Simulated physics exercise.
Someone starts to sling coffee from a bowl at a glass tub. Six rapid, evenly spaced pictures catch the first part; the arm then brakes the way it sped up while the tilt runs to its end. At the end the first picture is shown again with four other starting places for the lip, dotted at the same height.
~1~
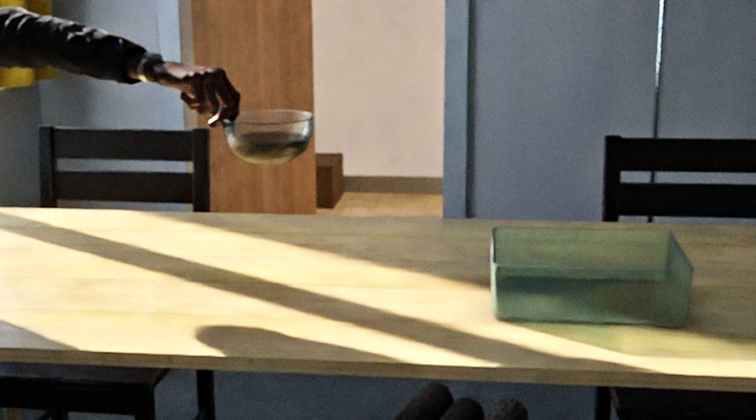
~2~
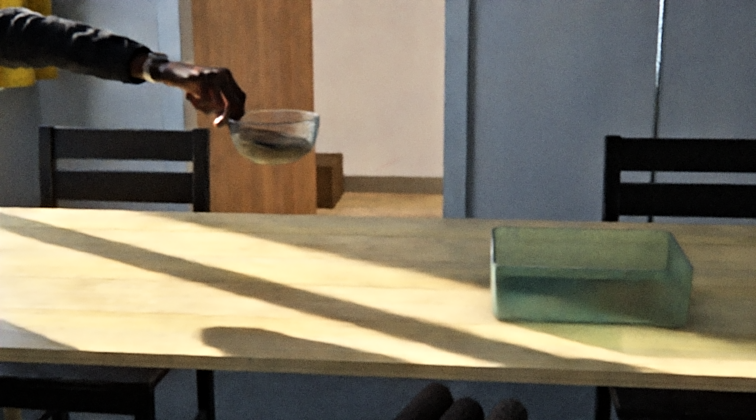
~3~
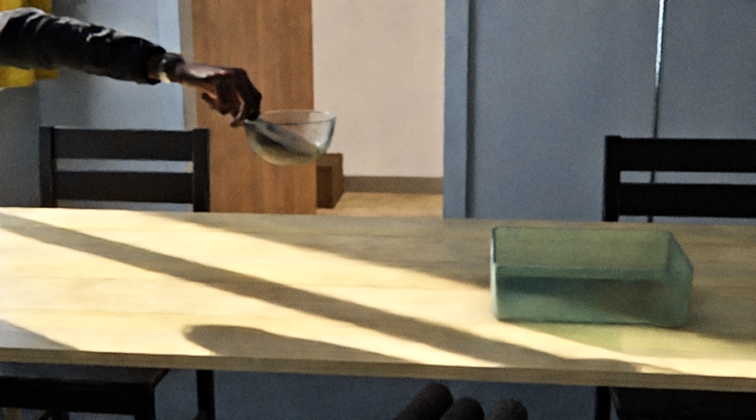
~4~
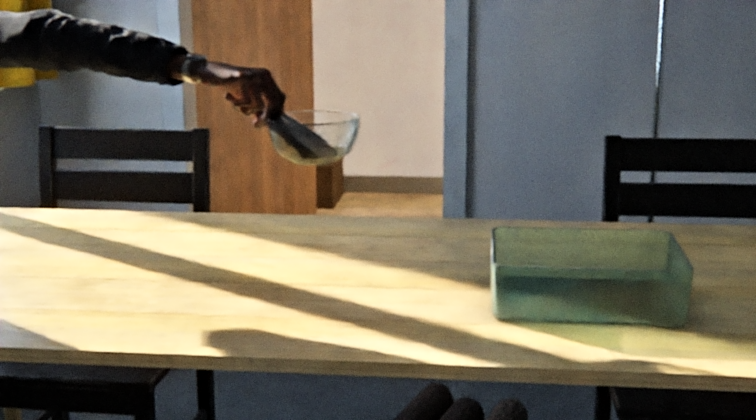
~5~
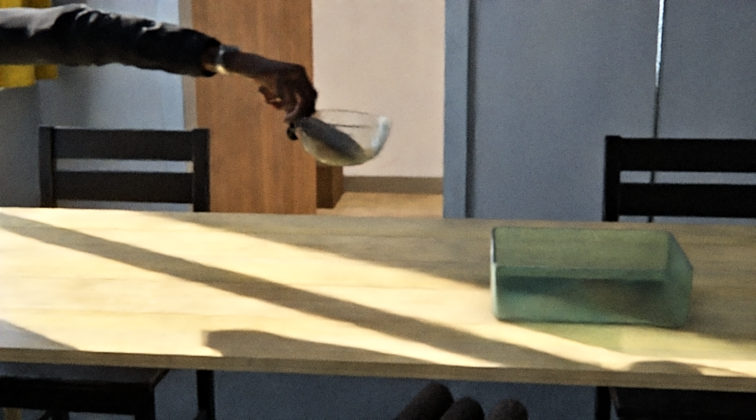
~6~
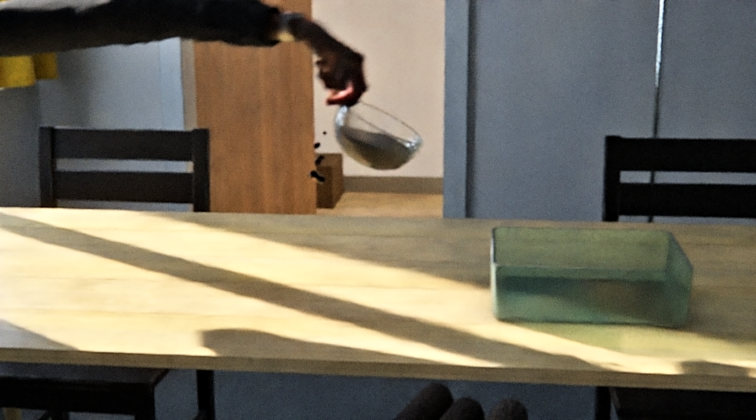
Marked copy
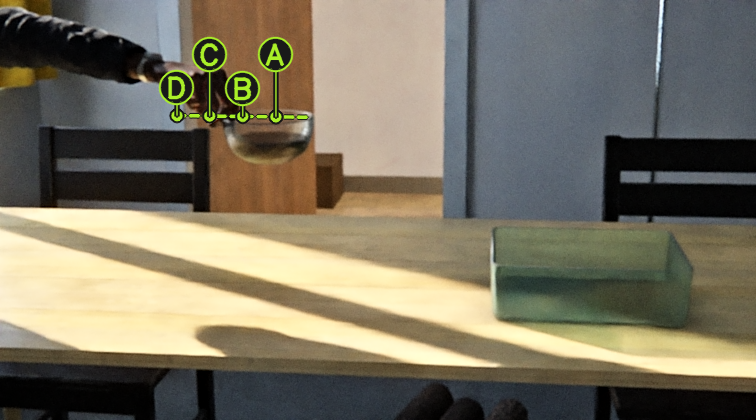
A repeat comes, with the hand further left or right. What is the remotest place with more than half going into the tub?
Choose A.
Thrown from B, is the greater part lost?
Yes, it does.
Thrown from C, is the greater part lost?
Yes.
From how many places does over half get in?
One.
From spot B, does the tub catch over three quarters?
No.
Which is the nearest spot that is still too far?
It is B.
On the marked copy, A at (275, 116); B at (242, 116); C at (209, 116); D at (176, 115).
With A, about 66 % lands in the tub, 21 % falls short and 13 % goes beside or beyond.
With B, about 30 % lands in the tub, 65 % falls short and 5 % goes beside or beyond.
With C, about 3 % lands in the tub, 94 % falls short.
With D, about 0 % lands in the tub, 99 % falls short.
